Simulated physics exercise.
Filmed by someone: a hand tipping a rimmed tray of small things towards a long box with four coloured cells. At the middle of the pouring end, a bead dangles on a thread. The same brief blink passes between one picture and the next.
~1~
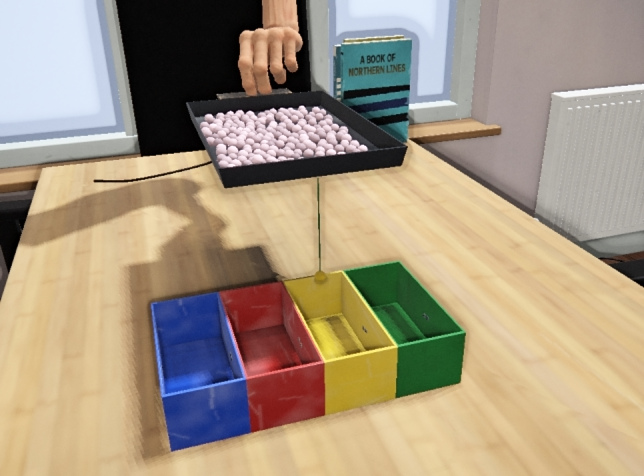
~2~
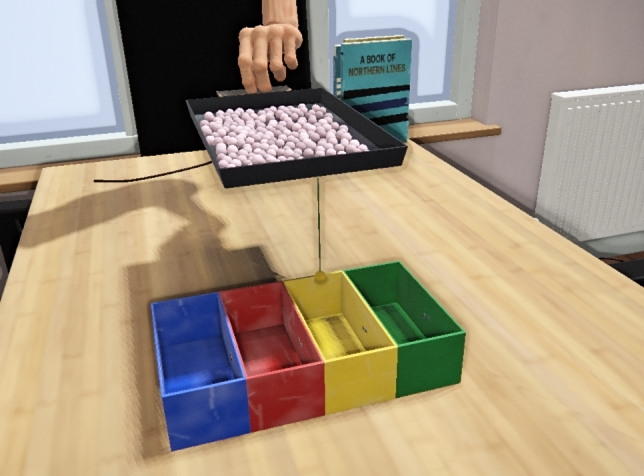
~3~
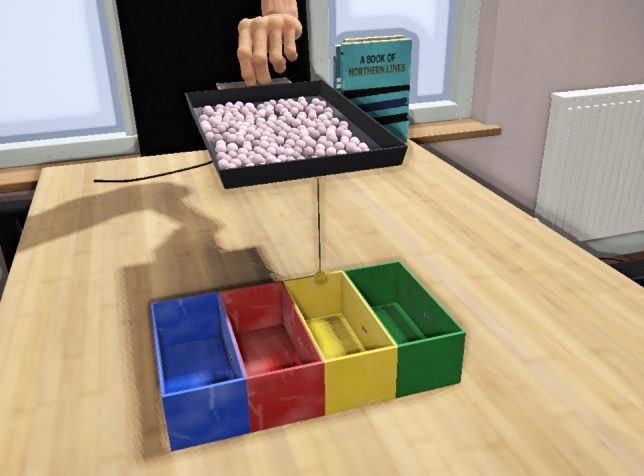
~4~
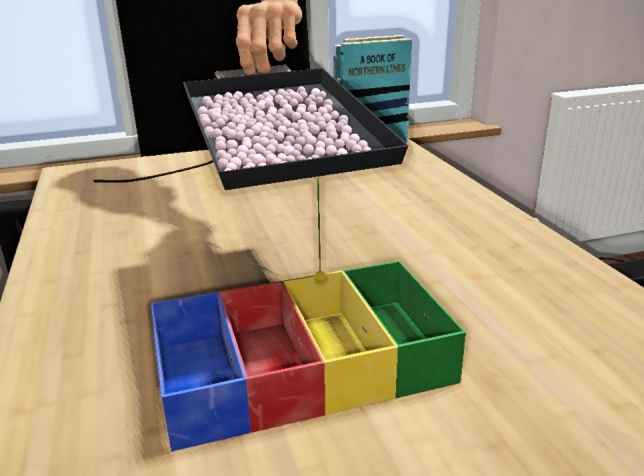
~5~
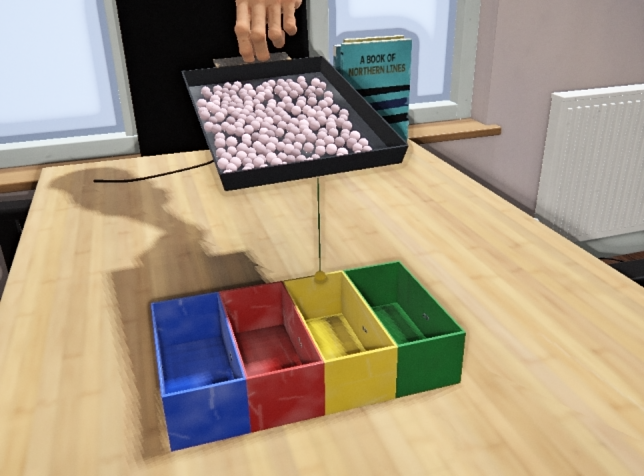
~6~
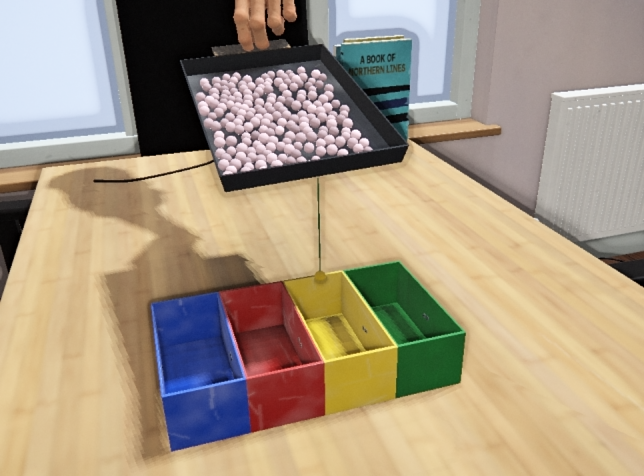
A hand slowly tilts a black tray of small pale pink balls above four coloured cells.
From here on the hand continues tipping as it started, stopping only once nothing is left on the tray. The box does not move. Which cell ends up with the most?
The red cell.
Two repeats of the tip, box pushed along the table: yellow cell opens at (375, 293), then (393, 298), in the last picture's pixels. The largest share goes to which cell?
Blue, then the blue one.
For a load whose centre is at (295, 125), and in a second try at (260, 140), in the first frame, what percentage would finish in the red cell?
First try 60 %, second try 50 %.
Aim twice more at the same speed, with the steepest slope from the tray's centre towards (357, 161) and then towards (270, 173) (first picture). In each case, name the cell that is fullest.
First try: The green one; second try: Red.
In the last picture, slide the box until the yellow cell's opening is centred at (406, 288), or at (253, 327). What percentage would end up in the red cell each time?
First placement: 20 per cent; second placement: 0 per cent.
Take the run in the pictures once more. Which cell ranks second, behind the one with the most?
That yellow cell.
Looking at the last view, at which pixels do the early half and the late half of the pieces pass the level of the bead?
Initially about (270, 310); subsequently about (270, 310).
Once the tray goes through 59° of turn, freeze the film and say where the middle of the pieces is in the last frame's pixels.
Around (285, 141).
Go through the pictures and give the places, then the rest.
In the first frame, corners of the pouring end near (223, 167) and (402, 146), level; middle of the load near (269, 138), sugar pearls; bead on its thread near (320, 276); blue cell near (207, 409); red cell near (287, 392); yellow cell near (361, 375); green cell near (430, 360).
In the second frame, corners of the pouring end near (223, 167) and (402, 145), level; middle of the load near (269, 136).
In the third frame, corners of the pouring end near (223, 168) and (402, 145), tipped barely, lowest at the left corner; middle of the load near (269, 133).
In the fourth frame, corners of the pouring end near (223, 170) and (403, 144), tipped a little, lowest at the left corner; middle of the load near (268, 127).
In the fifth frame, corners of the pouring end near (223, 171) and (403, 144), tipped a little, lowest at the left corner; middle of the load near (268, 122).
In the sixth frame, corners of the pouring end near (223, 173) and (403, 144), tipped a little, lowest at the left corner; middle of the load near (268, 119), near two thirds on the move; blue cell near (207, 409); red cell near (287, 392); yellow cell near (361, 375); green cell near (430, 360).
Shortly afterwards, tray tipped steeply; all but a few on the tray; only a few in the red cell; only a few in the yellow cell; a little falling or outside the box.
Next, tray tipped right over; a little on the tray; near half in the red cell; near a quarter in the yellow cell; a little in the blue cell; only a few in the green cell; a little falling or outside the box.
Some moments later, tray tipped past a quarter turn; near half in the red cell; near a quarter in the yellow cell; a little in the blue cell; a little in the green cell; a little falling or outside the box.
In the end, tray tipped past a quarter turn; near half in the red cell; near a quarter in the yellow cell; a little in the blue cell; a little in the green cell; a little outside the box.
